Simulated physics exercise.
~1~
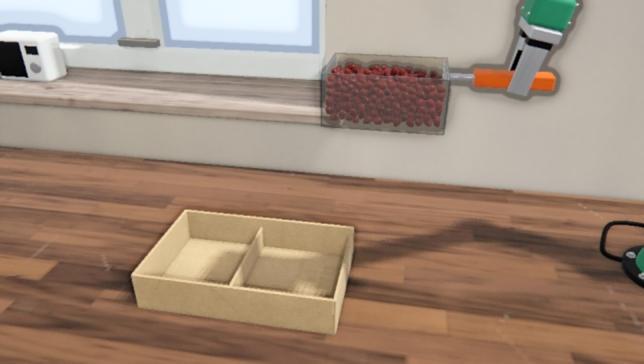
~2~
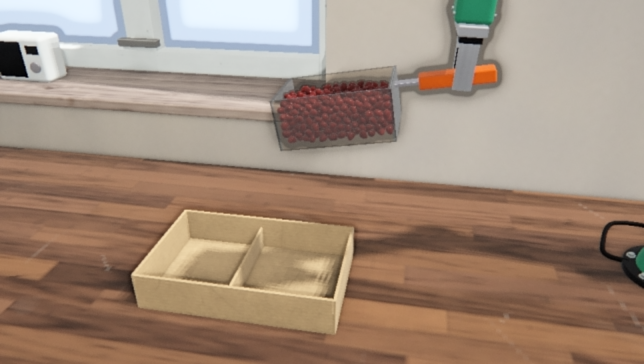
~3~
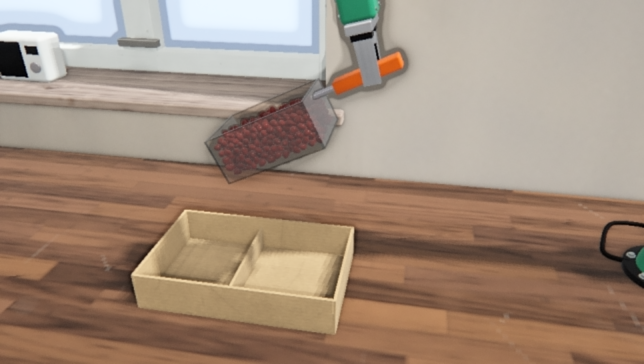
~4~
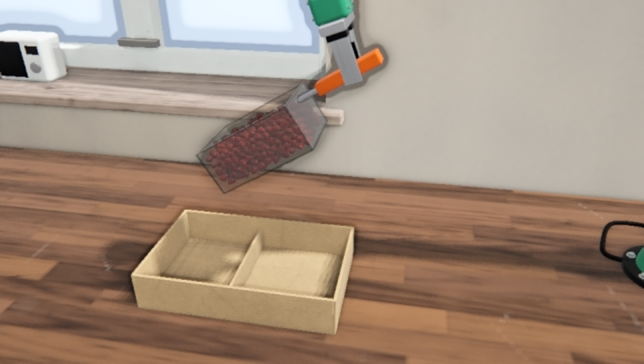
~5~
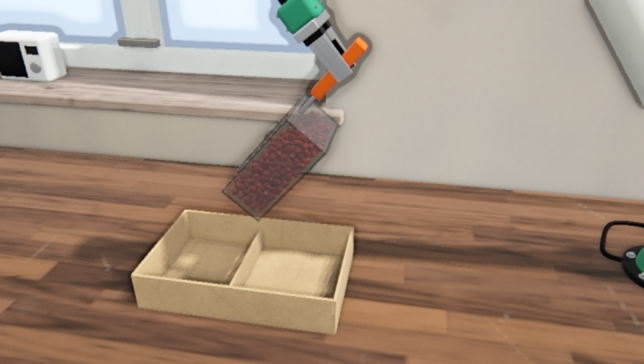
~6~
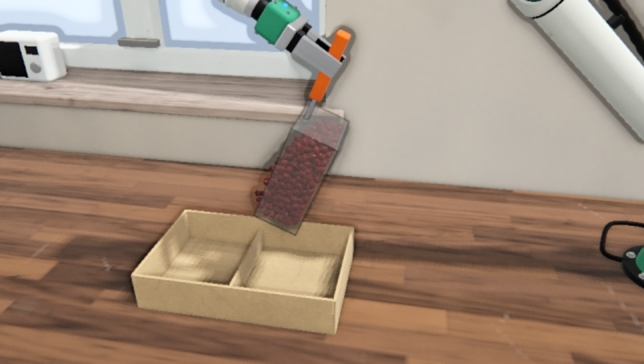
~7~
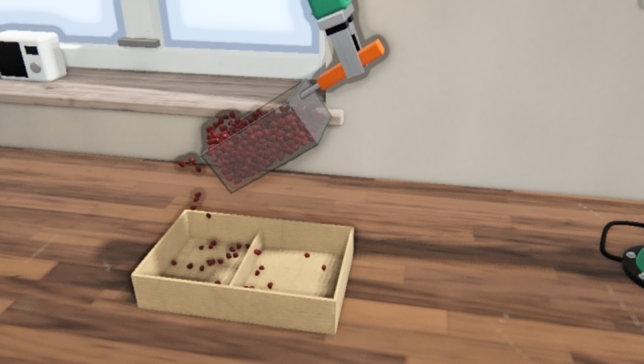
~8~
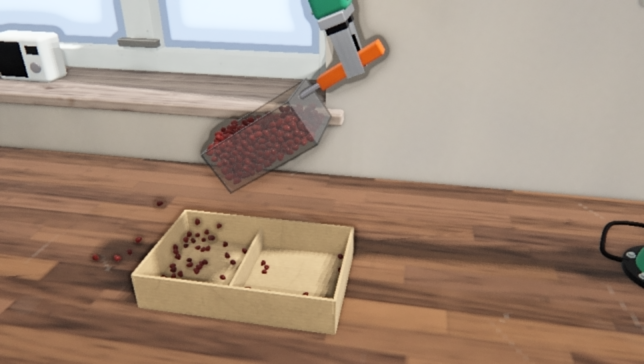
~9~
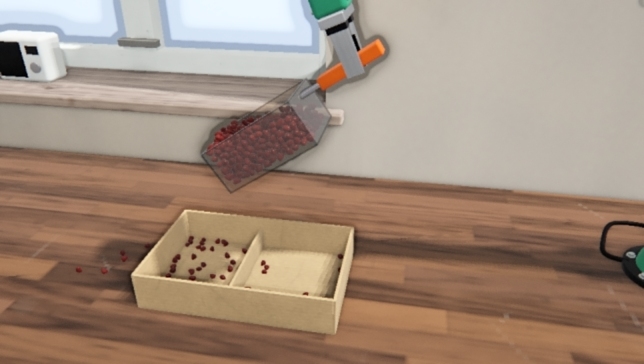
To begin with, a robot gripper holds a clear box filled with small red beans above a wooden surface, where a shallow tan crate with two compartments sits. The gripper carries the box left and downward, tipping its far end lower as it nears the crate. It then tilts the box steeply, and a few beans begin slipping out. Swinging back up to a gentler tilt, it sends beans scattering into both compartments. Finally the box hangs still, mostly full, with more beans in the left compartment than the right and a few strays lying on the surface.
